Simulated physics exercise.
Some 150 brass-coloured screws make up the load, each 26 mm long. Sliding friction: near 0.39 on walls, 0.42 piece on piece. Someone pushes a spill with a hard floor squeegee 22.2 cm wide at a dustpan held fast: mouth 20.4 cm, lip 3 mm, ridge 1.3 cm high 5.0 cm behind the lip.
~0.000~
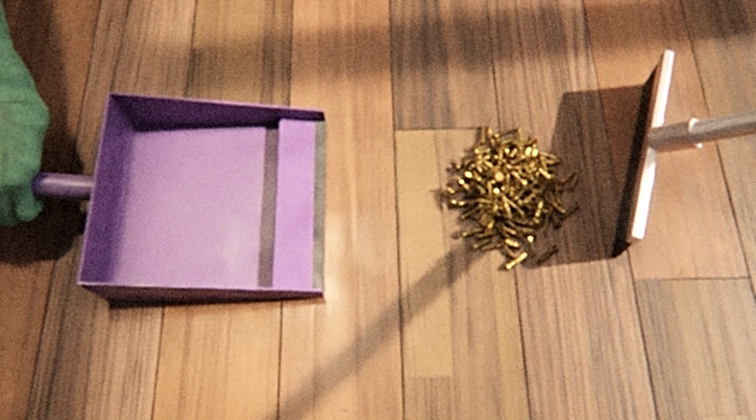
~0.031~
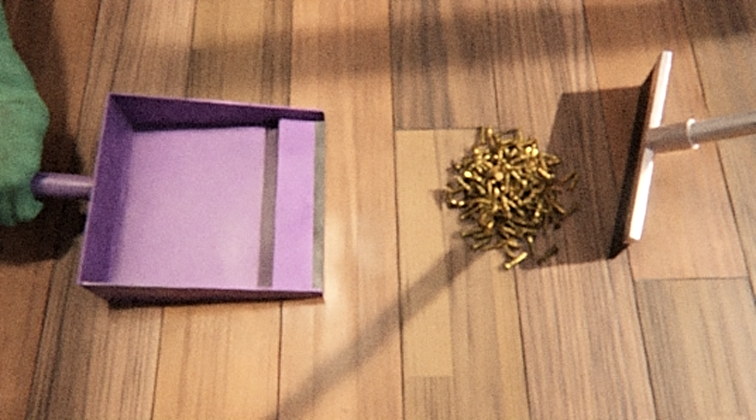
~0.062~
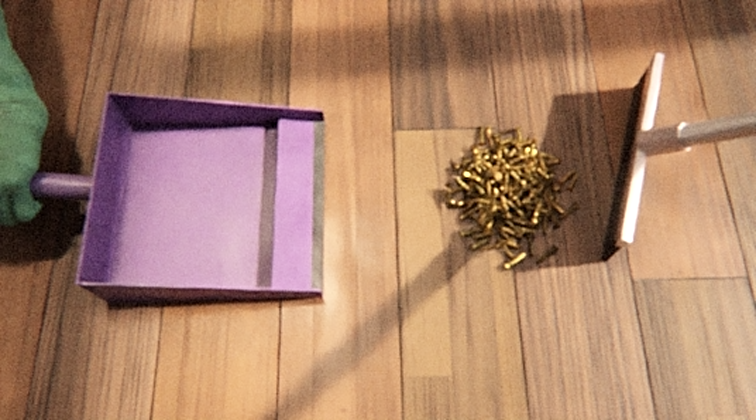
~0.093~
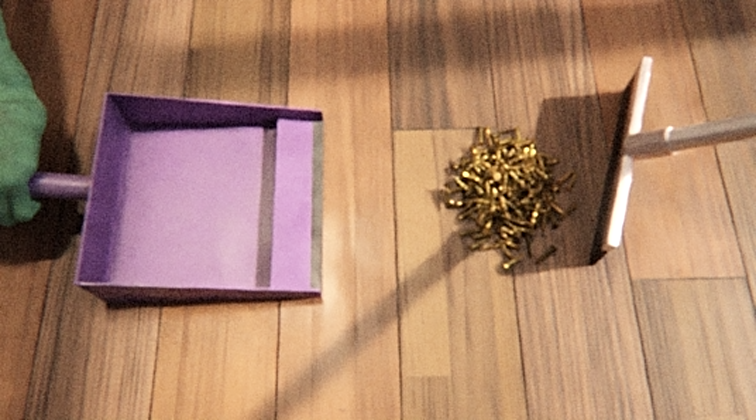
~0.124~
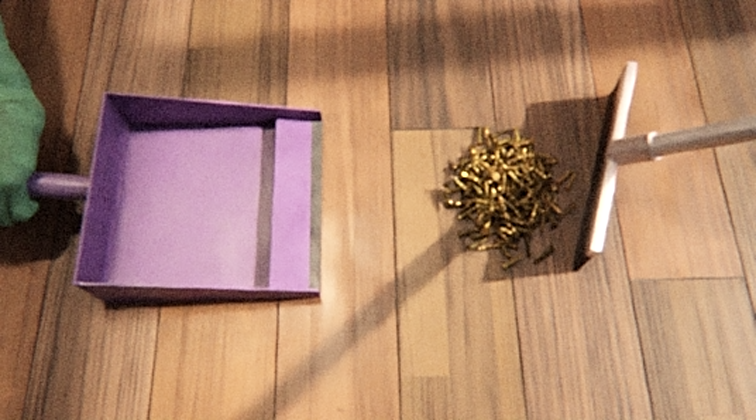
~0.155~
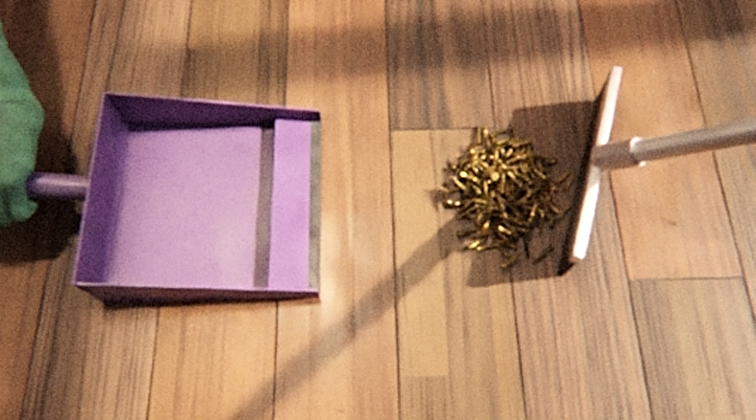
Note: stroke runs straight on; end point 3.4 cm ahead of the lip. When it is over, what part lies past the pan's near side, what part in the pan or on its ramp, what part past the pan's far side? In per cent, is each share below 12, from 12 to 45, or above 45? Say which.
At the end, past the pan's near side: It gets a trickle. In the pan or on its ramp: It gets a trickle. Past the pan's far side: It gets a trickle.
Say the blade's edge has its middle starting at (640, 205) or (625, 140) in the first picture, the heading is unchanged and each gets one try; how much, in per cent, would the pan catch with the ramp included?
The two tries give some 0 % and some 0 %.
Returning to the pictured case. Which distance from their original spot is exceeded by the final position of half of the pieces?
Somewhere around 16 centimetres.
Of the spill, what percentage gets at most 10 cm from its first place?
The figure is some 5 percent.
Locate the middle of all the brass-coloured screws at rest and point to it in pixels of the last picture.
Near (366, 193).
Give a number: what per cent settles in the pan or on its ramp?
My estimate is some 0 per cent.
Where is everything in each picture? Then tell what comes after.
Blade from (633, 237) to (664, 60), moved 0.0 cm, 0 of the pieces shifted so far; middle of the pieces at (512, 190); pan at (205, 207), in the first picture.
Blade from (630, 238) to (662, 61), moved 0.3 cm, 0 of the pieces shifted so far; middle of the pieces at (512, 190), in the second picture.
Blade from (622, 241) to (655, 63), moved 1.0 cm, 0 of the pieces shifted so far; middle of the pieces at (511, 190), in the third picture.
Blade from (609, 245) to (643, 67), moved 2.3 cm, 0 of the pieces shifted so far; middle of the pieces at (510, 190), in the fourth picture.
Blade from (592, 251) to (628, 72), moved 4.0 cm, 0 of the pieces shifted so far; middle of the pieces at (508, 190), in the fifth picture.
Blade from (575, 257) to (613, 76), moved 5.7 cm, 0 of the pieces shifted so far; middle of the pieces at (507, 190); pan at (200, 207). The blade's pace is about 0.54 m/s, heading 19 degrees towards the viewer's side, in the sixth picture.
After 0.36 s, middle of the blade 18 cm from the lip; 0 % over the lip, far side 0 %, near side 0 %.
After 0.50 s, middle of the blade 11 cm from the lip; 0 % over the lip, far side 5 %, near side 0 %.
After 0.77 s, middle of the blade 7 cm from the lip; 0 % over the lip, far side 5 %, near side 0 %.
At rest (1.5 s), near side 0 %, pan 0 %, far side 5 %, in front of the lip or behind the blade 95 %.
